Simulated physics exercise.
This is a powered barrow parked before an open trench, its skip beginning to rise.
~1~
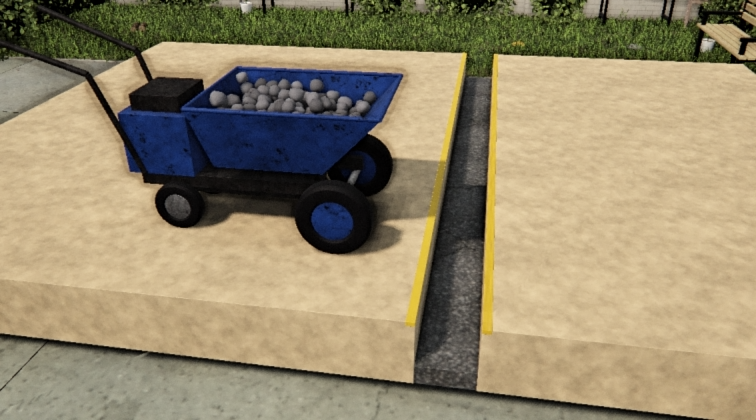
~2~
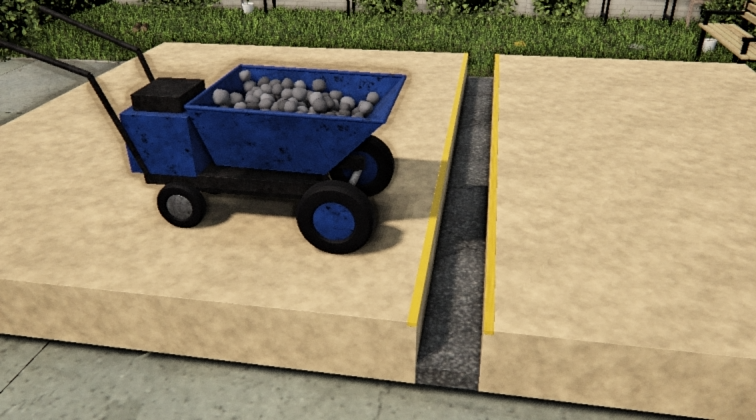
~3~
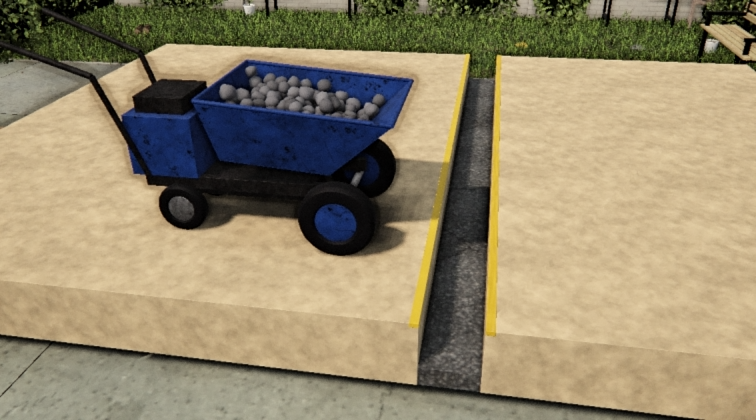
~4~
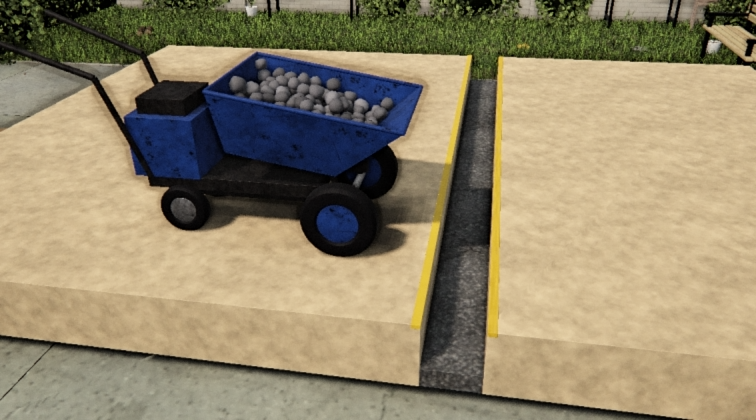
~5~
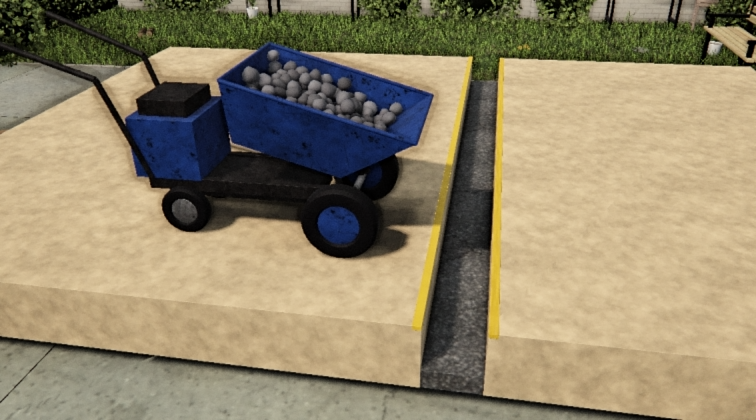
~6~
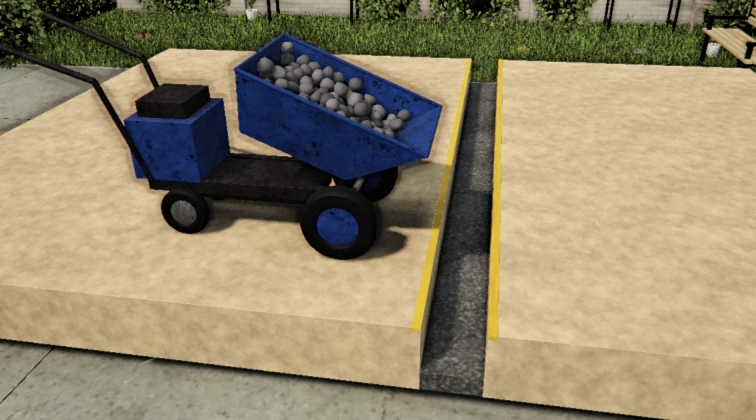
The clip opens on a blue powered barrow loaded with round grey cobbles, parked on a pale slab just left of a narrow, yellow-edged trench, its skip level. The skip then begins to rise at the back, slowly at first, tilting clearly down to the right while the wheels stay almost still.
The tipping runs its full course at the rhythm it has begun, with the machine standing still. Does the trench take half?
It catches more than half.
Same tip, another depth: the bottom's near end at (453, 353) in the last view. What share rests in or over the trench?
Near 40 %.
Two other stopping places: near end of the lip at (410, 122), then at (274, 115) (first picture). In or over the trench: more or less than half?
In turn: Less than half; less than half.
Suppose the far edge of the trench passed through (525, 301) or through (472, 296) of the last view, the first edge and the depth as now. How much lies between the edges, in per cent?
Roughly 100 per cent, and 10 per cent.
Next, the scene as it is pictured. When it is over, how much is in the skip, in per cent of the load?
About 0 per cent.
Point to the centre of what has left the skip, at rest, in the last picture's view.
Roughly at (483, 250).
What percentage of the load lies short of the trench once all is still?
It comes to 0 per cent or so.
Shortly afterwards, skip tipped steeply; the whole lot in the skip.
Next, skip tipped right over; near two thirds in the skip; near a quarter in or heaped over the trench; a little beyond it; only a few falling.
Some moments later, skip tipped right over; a little in the skip; near half in or heaped over the trench; near a third beyond it.
In the end, skip tipped right over; near two thirds in or heaped over the trench; near a third beyond it.
